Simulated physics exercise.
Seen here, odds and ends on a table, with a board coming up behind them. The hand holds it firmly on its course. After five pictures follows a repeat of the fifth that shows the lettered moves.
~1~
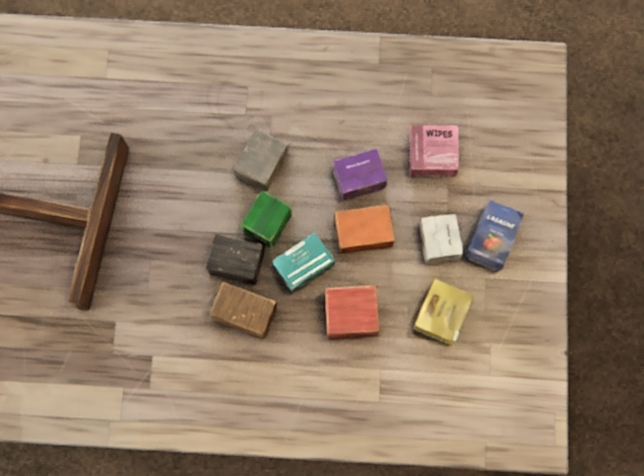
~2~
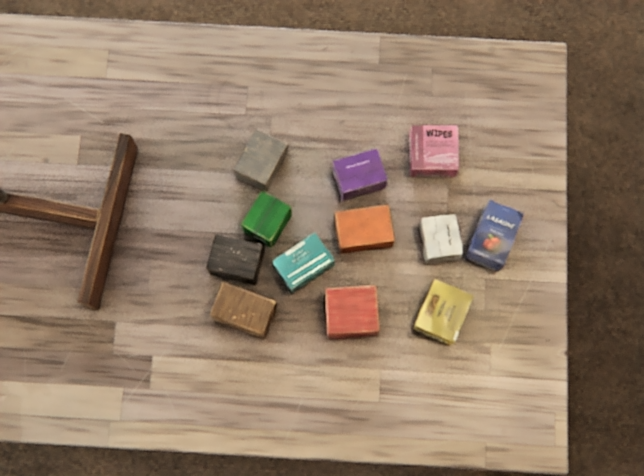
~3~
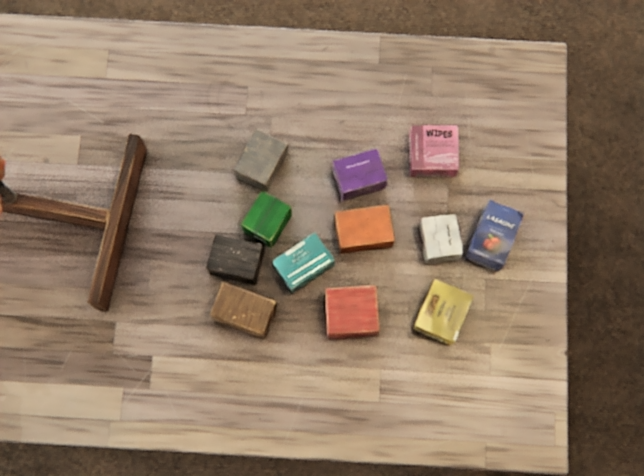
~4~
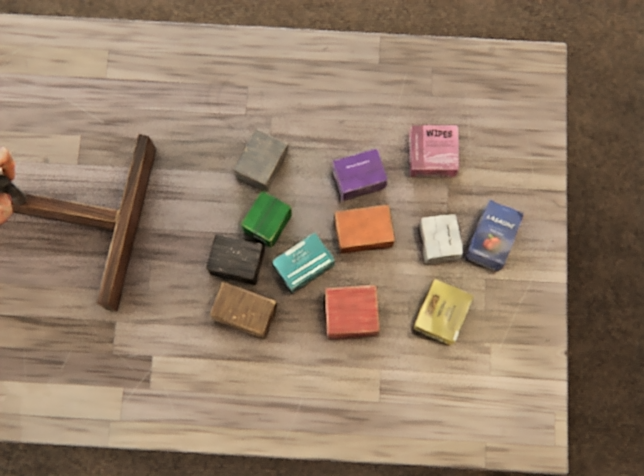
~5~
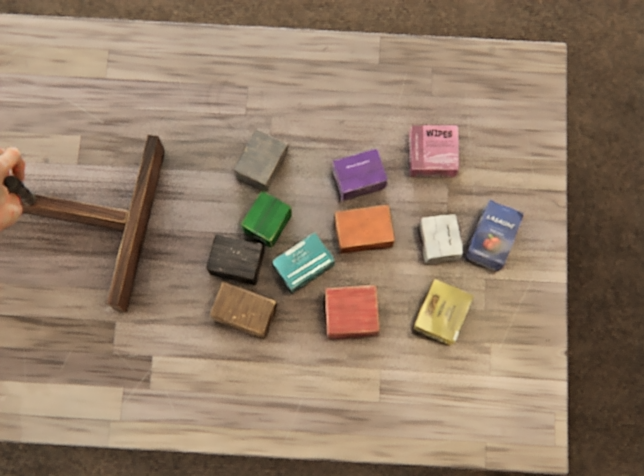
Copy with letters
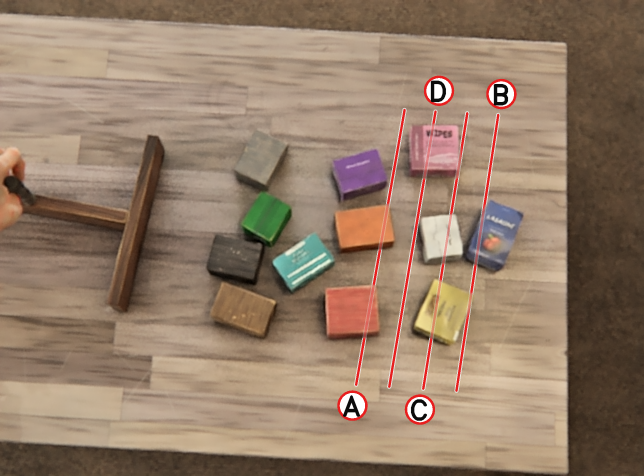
A wooden board on a handle slides slowly a short way right across the table, a hand gripping the handle coming into view at the left edge, while the colourful blocks and small boxes ahead of it stay still.
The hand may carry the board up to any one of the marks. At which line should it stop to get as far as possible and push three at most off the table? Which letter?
Up to line B.
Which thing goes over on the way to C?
It is the blue packet.
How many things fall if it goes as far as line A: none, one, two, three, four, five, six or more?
By then, none.
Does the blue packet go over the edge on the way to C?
By then, yes.
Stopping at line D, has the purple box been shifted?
Yes.
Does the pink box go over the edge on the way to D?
No.
On the marked copy, A at (381, 243); B at (478, 248); C at (446, 246); D at (413, 244).
Following B. Soon after the start, board (257, 225); red block (358, 316); brown block (278, 309).
Later, board (382, 232); blue packet (526, 236); yellow packet (491, 315).
In the end, board (479, 237); blue packet over the edge; white packet over the edge; two fallen.
As for the rest, A is within the limit but short; C is within the limit but short; D is within the limit but short.
